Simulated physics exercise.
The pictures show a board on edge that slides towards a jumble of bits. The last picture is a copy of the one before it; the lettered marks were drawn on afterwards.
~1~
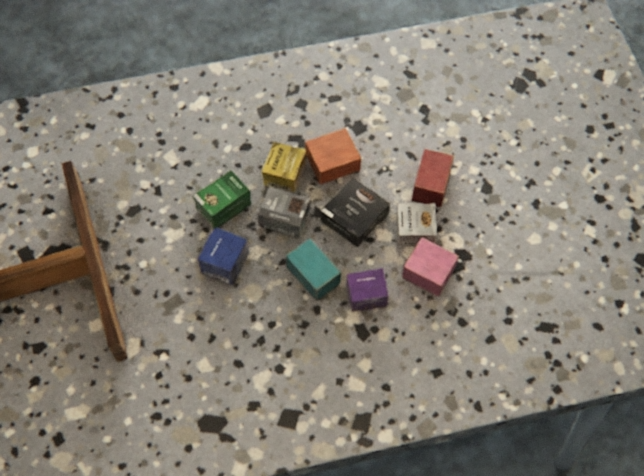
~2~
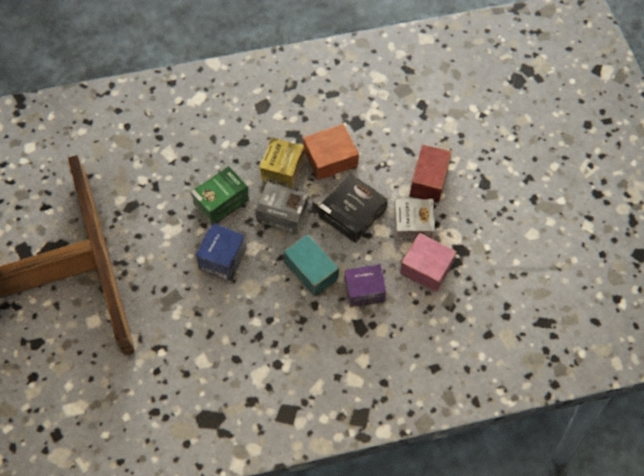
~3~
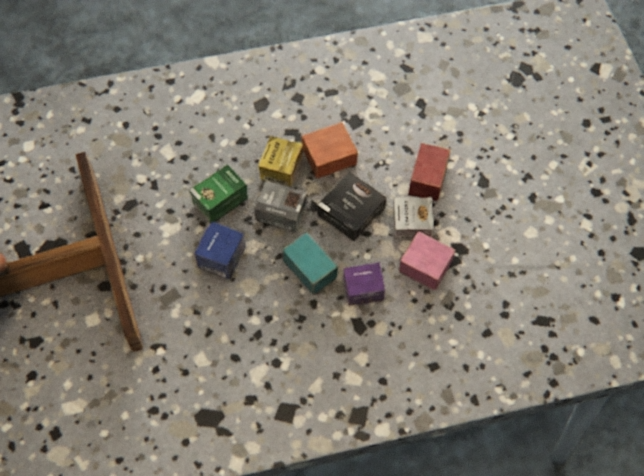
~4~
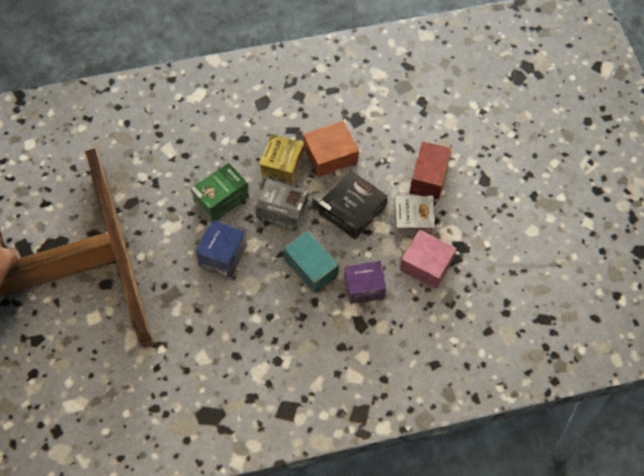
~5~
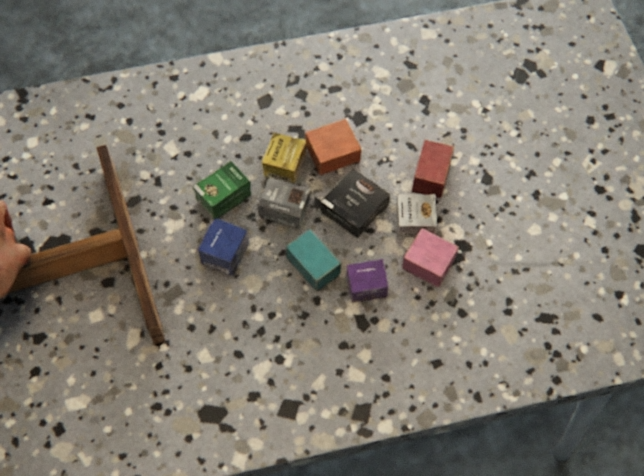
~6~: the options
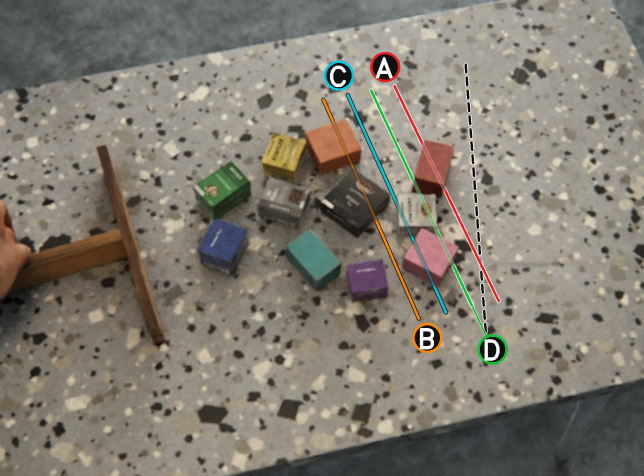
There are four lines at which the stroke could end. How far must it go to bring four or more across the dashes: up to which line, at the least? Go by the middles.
Line D.
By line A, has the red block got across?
Yes.
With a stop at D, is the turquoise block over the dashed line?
No.
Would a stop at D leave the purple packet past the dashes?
No.
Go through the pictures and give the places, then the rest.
The first frame shows turquoise block (313, 270); white packet (416, 224); yellow box (285, 167).
The second frame shows board (96, 242); red block (430, 173).
The third frame shows board (104, 239); grey packet (281, 207).
The fourth frame shows board (115, 235); pink block (428, 259).
The fifth frame shows board (126, 232); blue packet (224, 246); green packet (223, 190); turquoise block (313, 260).
On the marked copy, A at (443, 187); B at (368, 202); C at (394, 197); D at (419, 192); the dashed line at (475, 186).
Taking D. A third of the way, board (234, 210); red block (432, 169); pink block (430, 258); none across.
Two thirds of the way, board (339, 189); white packet (455, 225); red block (439, 161); none across.
When it is over, board (418, 173); white packet (527, 217); pink block (503, 250); four across.
As for the rest, A gets five across, but is farther than needed; B gets none across; C gets only one across.
